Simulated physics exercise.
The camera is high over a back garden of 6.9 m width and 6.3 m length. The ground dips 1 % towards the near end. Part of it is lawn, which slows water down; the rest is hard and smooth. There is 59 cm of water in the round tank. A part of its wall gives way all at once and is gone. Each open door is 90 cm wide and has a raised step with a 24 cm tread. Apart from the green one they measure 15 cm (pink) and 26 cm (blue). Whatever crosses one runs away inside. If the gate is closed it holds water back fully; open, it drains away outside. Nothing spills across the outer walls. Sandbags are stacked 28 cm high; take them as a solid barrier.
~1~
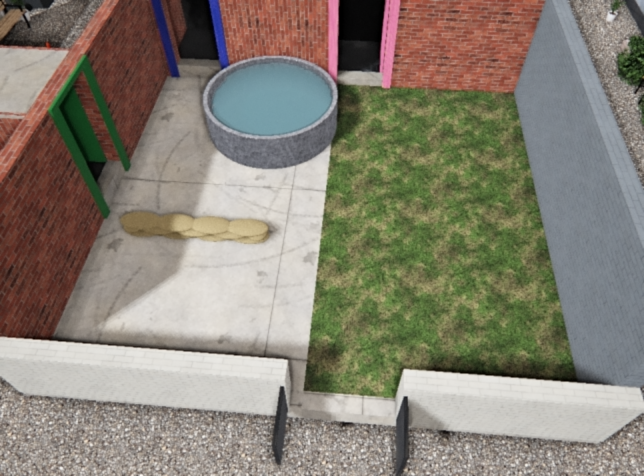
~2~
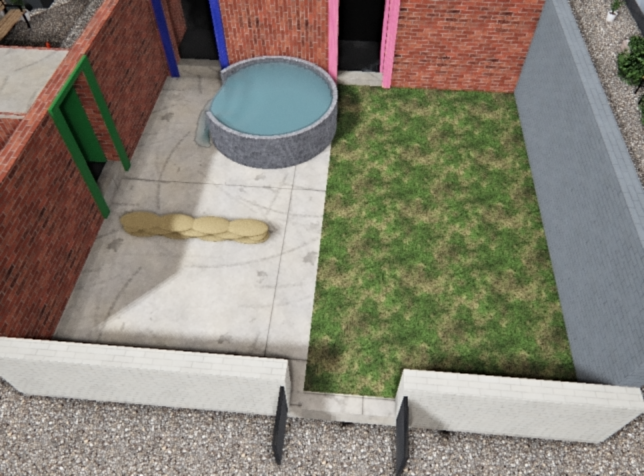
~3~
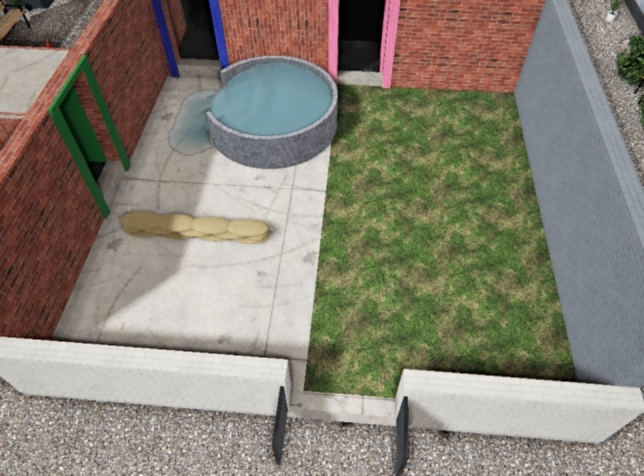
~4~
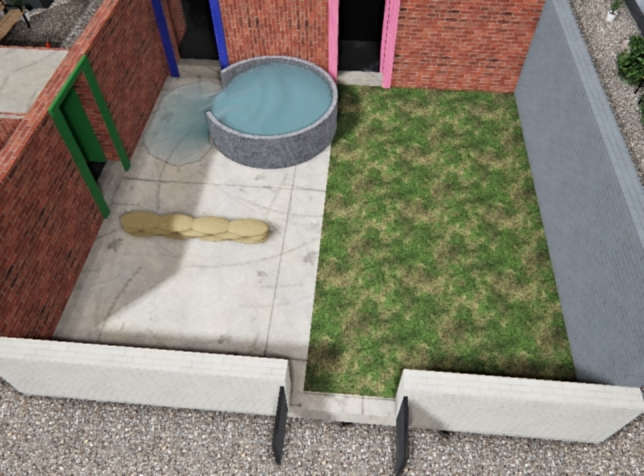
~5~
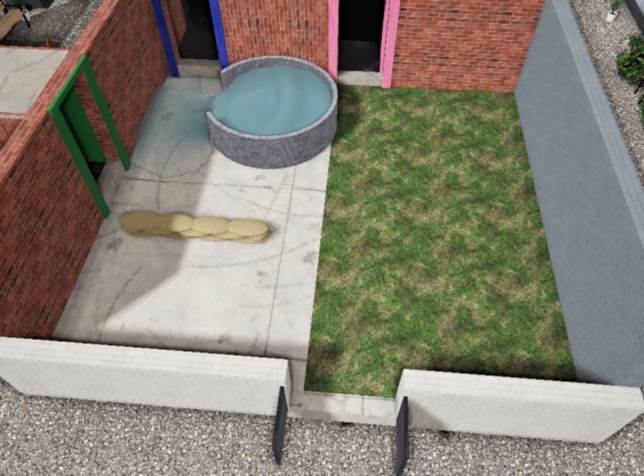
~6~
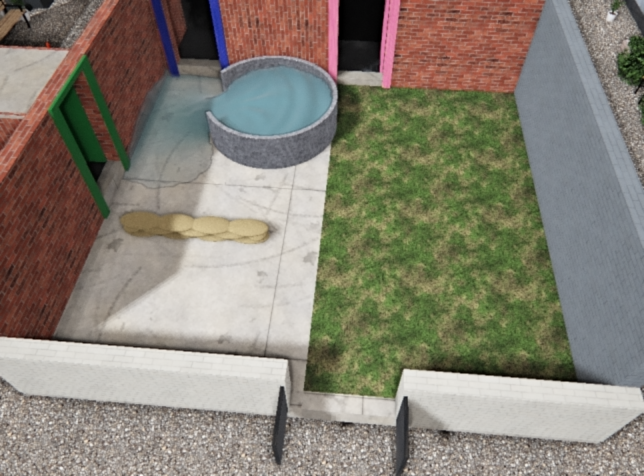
A walled back garden is seen from high above by a camera that stays still, half pale paving and half patchy grass. A round grey tank of blue water stands at the back between blue and pink doorways, with a green doorway on the left brick wall and tan sandbags lying across the paving. Water pours from the tank's left side and spreads leftward in a thin sheet over the paving.
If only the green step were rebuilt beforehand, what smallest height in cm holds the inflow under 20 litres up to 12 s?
Some 11 cm above the ground.
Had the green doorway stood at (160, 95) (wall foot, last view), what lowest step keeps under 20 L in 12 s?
Roughly 32 cm.
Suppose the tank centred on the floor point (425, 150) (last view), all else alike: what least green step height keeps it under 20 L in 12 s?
About 17 cm.
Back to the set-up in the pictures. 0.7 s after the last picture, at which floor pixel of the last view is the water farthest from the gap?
At about (90, 255).
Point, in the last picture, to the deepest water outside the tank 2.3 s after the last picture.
Around (245, 90).
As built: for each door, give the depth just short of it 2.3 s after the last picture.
Depths in cm: Pink 5, blue 25, green 12.
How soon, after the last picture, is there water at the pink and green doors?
Pink 1.8 s, green 0.1 s.
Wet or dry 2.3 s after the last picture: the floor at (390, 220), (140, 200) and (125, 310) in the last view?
In turn: Still dry, flooded, flooded.
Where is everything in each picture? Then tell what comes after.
The first picture shows still water, 59 cm deep, in the round tank at (271, 98); the green door at (96, 145) is dry.
In the second picture, water pours out at (213, 111) and has run 0.3 m, to a hidden place; about 8 cm deep outside, 59 cm at the back.
In the third picture, the front is at (173, 141), 0.7 m from the gap at (213, 113); 1.0 m2 of floor is wet, 59 cm left at the back.
In the fourth picture, water pours out at (214, 114) and has run 1.2 m, to (148, 137); about 7 cm deep outside, 59 cm at the back.
In the fifth picture, the front is at (133, 158), 1.5 m from the gap at (213, 114); 3.0 m2 of floor is wet, 59 cm left at the back.
In the sixth picture, the front is at (125, 175), 1.7 m from the gap at (213, 114); 3.3 m2 of floor is wet, 55 cm left at the back; the green door at (96, 145), 2.2 m from the gap, is still 0.4 m from the nearest water.
Then, 0.7 s after the last picture water covers 10 % of the floor, deepest (46 cm) near (166, 81); 13 cm at the green door, 0 litres in over its 25 cm step.
Then, 2.3 s after the last picture water covers 25 % of the floor, deepest (38 cm) near (245, 90); 12 cm at the green door, 0 litres in over its 25 cm step.
Then, 11.3 s after the last picture water covers 95 % of the floor, deepest (12 cm) near (139, 221); 8 cm at the green door, 0 litres in over its 25 cm step.
At the green door as built, the water peaked near 15 cm, 1.1 s after the last picture.
With a step of 10 cm, 28 litres would have come in within the 12 s; with 12 cm, 12 litres. So under 20 litres takes about 11 cm.
